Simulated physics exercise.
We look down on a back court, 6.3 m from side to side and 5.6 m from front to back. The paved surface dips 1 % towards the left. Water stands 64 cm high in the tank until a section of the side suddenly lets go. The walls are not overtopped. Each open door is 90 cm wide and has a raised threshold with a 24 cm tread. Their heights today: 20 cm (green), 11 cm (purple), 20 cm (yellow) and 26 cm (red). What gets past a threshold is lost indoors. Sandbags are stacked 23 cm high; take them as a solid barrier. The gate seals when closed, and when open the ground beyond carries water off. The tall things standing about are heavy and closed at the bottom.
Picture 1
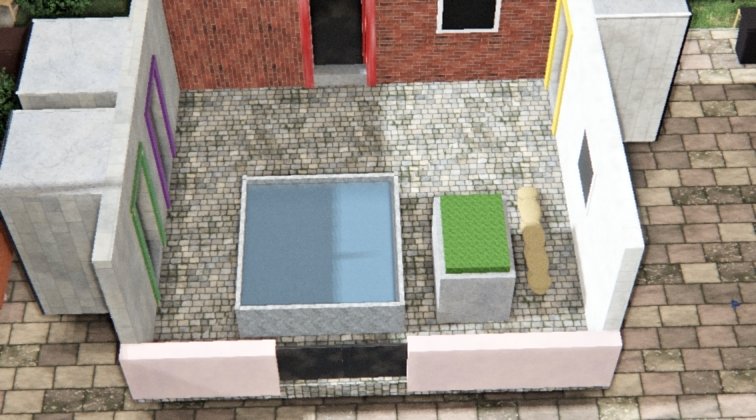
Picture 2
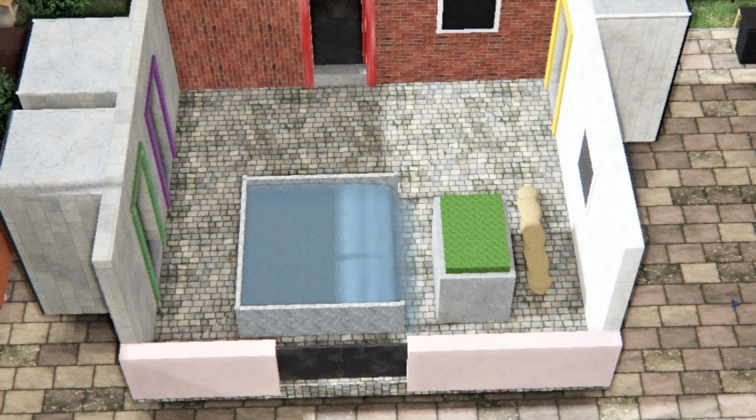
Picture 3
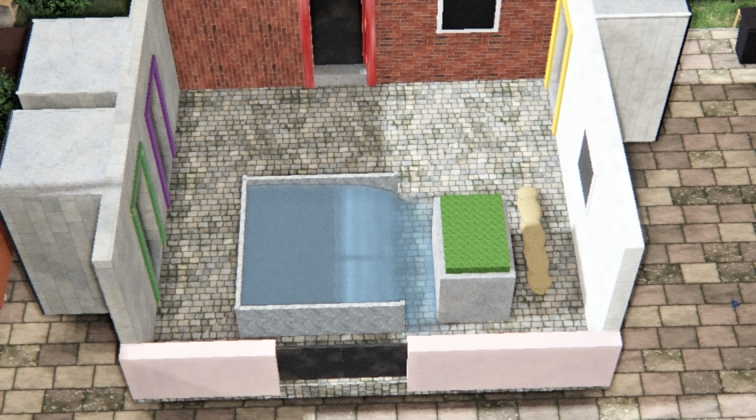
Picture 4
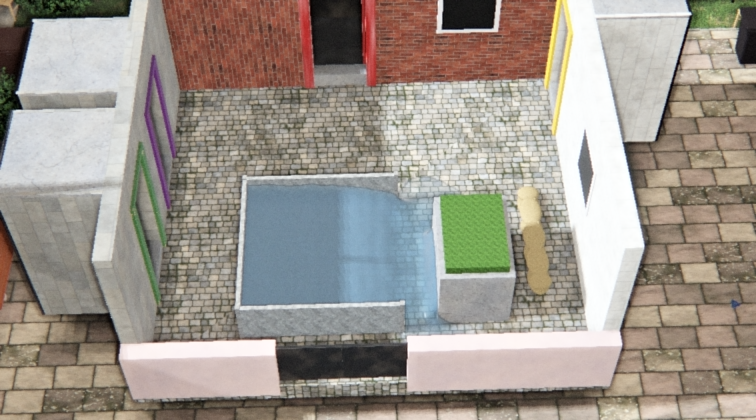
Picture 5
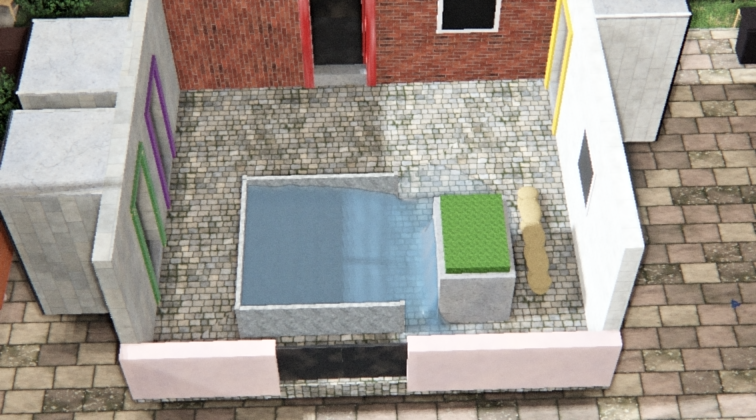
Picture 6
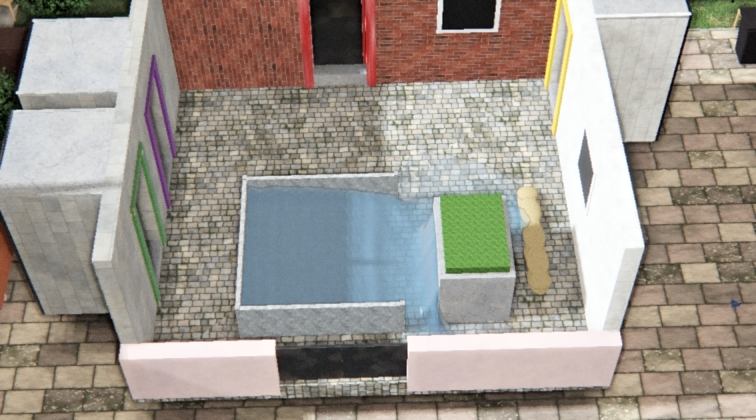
Water in a square grey-walled tank stirs along its right side, pours out where that wall opens, and spreads over the cobbles around a pale block with a green top, thinning towards the tan sandbags. The paved court is seen from high above by a still camera. Red, yellow, purple and green surrounds mark its brick and pale walls, with low pink walls in front.
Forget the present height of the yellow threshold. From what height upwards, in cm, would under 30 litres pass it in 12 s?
About 19 cm.
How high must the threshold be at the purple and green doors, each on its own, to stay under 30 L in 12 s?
About 10.5 cm at purple and 11.0 cm at green.
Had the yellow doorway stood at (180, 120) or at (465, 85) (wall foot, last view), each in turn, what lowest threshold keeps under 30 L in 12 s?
About 14.5 and 16 cm.
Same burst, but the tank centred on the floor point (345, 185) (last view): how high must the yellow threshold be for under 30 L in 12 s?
Some 30 cm.
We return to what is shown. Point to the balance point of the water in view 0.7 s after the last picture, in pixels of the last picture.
Around (370, 263).
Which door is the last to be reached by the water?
It is the purple one.
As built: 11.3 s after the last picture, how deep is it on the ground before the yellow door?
About 6.5 cm.
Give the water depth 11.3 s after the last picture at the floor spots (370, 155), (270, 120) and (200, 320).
Roughly 5, 12 and 15 cm, in turn.
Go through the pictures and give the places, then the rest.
The first picture shows the tank at (320, 242) is whole and still, 64 cm deep; the yellow door at (558, 66) is dry.
In the second picture, water pours out at (397, 255) and has run 0.3 m, to (419, 327); about 8 cm deep outside, 64 cm at the back.
In the third picture, the front is at a hidden place, 0.7 m from the gap at (397, 257); 1.4 m2 of floor is wet, 64 cm left at the back.
In the fourth picture, water pours out at (397, 258) and has run 1.2 m, to a hidden place; about 13 cm deep outside, 64 cm at the back.
In the fifth picture, water pours out at (397, 258) and has run 1.8 m, to a hidden place; about 8 cm deep outside, 64 cm at the back.
In the sixth picture, water pours out at (397, 258) and has run 2.0 m, to (521, 194); about 7 cm deep outside, 58 cm at the back; 1.8 m in a straight line remain to the yellow door at (558, 66).
Then, 0.7 s after the last picture water covers 30 % of the floor, deepest (48 cm) near (426, 302); it has not reached the yellow door.
Then, 2.3 s after the last picture water covers 50 % of the floor, deepest (34 cm) near (528, 87); 28 cm at the yellow door, 6 litres in over its 20 cm threshold.
Then, 11.3 s after the last picture water covers 95 % of the floor, deepest (20 cm) near (163, 375); 7 cm at the yellow door, 26 litres in over its 20 cm threshold.
At the yellow door as built, the water peaked near 28 cm, 2.3 s after the last picture.
Run again over the same 12 s with other heights there, 53 litres in over 16.5 cm, 15 litres over 22.5 cm. The limit of 30 litres is kept from about 19 cm up.
